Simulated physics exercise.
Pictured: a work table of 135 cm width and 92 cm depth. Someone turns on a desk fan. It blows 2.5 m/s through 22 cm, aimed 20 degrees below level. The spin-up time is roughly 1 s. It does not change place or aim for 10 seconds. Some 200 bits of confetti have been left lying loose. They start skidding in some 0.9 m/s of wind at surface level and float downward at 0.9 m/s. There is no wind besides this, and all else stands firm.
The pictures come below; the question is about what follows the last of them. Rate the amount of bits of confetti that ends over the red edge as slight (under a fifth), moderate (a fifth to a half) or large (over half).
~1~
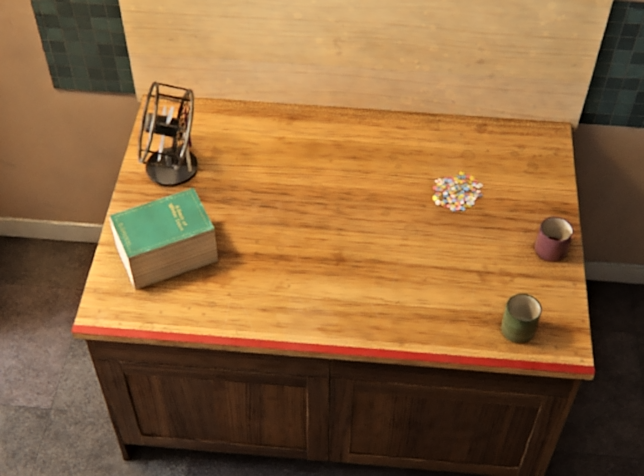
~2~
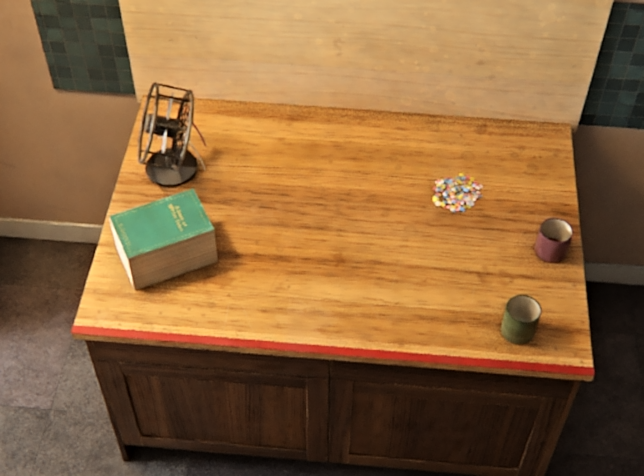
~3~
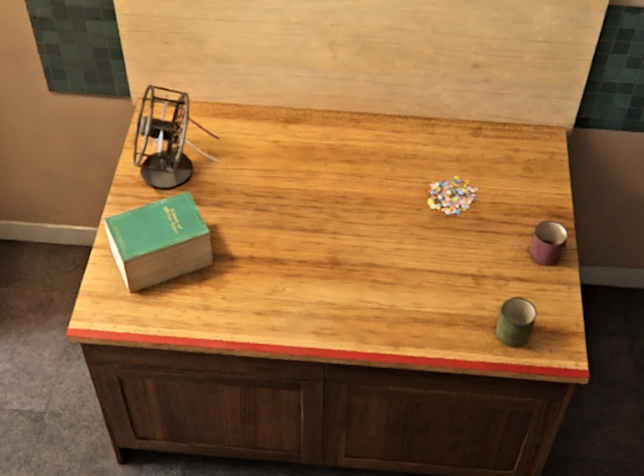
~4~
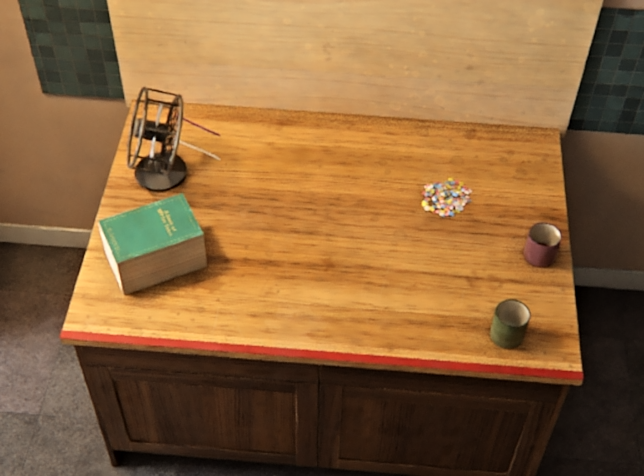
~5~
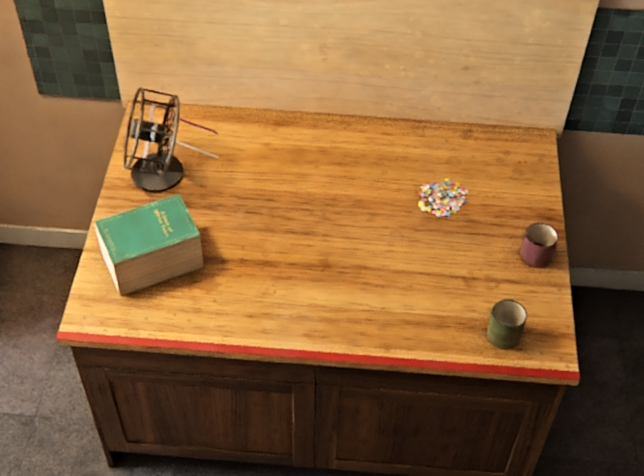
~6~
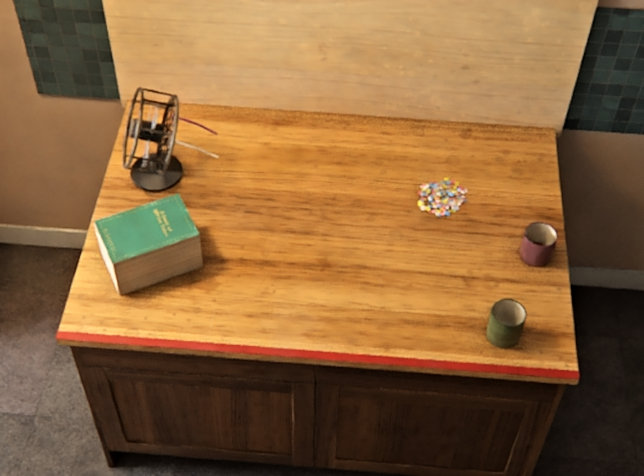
Slight.
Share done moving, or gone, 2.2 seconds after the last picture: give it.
Near 100 %.
Then, 1.0 s after the last picture the count stands so, 0 % are over the red edge.
Then, 2.2 s after the last picture the count stands so, 0 % are over the red edge.
Then, 4.6 s after the last picture the count stands so, 0 % are over the red edge.
Then, 9.1 s after the last picture, at the end, 0 % are over the red edge.
